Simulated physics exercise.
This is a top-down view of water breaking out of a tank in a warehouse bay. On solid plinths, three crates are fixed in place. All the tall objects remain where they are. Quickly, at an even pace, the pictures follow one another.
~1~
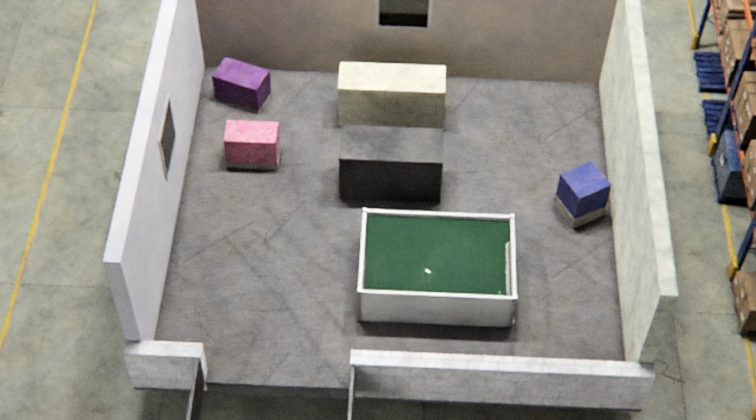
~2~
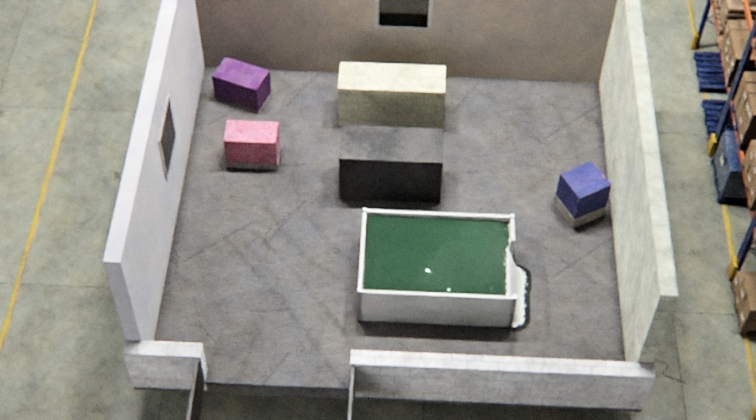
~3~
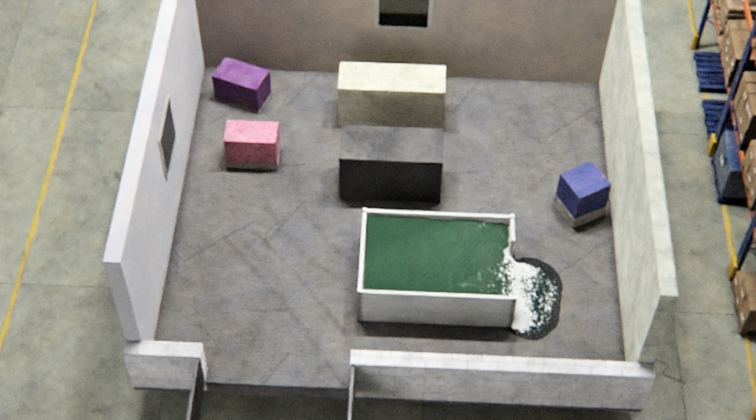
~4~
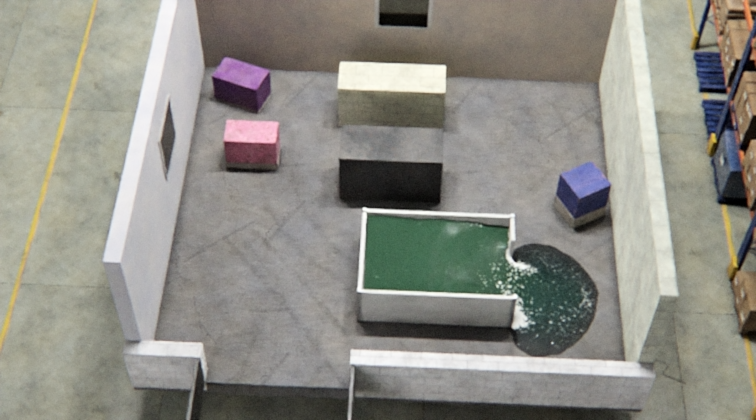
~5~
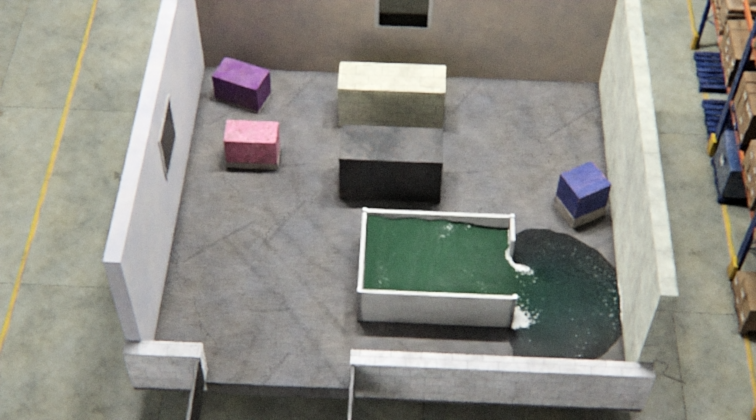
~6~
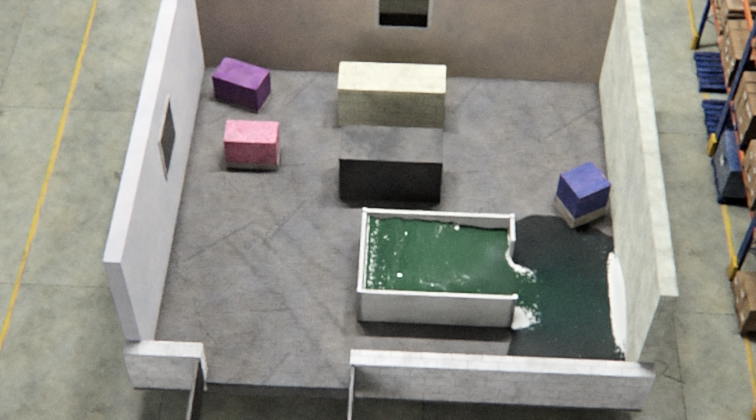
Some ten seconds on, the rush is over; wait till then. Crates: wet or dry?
Pink crate, dry; purple crate, wet; blue crate, wet.
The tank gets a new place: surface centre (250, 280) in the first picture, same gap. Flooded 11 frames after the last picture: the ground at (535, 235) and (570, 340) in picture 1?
The first is wetted, and then the second is wetted.
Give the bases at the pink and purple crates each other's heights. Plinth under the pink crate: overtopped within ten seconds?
The pink one gets flooded.
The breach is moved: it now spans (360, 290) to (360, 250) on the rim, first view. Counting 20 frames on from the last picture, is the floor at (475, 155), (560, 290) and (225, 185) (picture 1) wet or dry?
Unwetted / unwetted / soaked.
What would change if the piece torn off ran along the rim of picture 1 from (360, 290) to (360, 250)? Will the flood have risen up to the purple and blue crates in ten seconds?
Purple crate is reached; blue crate is not reached.
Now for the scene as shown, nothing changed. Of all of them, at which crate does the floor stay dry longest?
I say the purple one.
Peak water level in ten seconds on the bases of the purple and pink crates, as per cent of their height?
Roughly 190 and 60 per cent respectively.
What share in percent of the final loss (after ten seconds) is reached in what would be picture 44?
I'd estimate some 35 per cent.
A moment on, water covers 15 % of the floor; the pink crate not reached, the purple crate not reached, the blue crate water round its plinth.
Next, water covers 20 % of the floor; the pink crate not reached, the purple crate not reached, the blue crate water round its plinth.
Then, water covers 40 % of the floor; the pink crate not reached, the purple crate not reached, the blue crate water round its plinth.
Later, water covers 75 % of the floor; the pink crate water round its plinth, the purple crate not reached, the blue crate water round its plinth.
In the end, water covers 100 % of the floor; the pink crate stayed above the water, the purple crate was topped, the blue crate was topped.
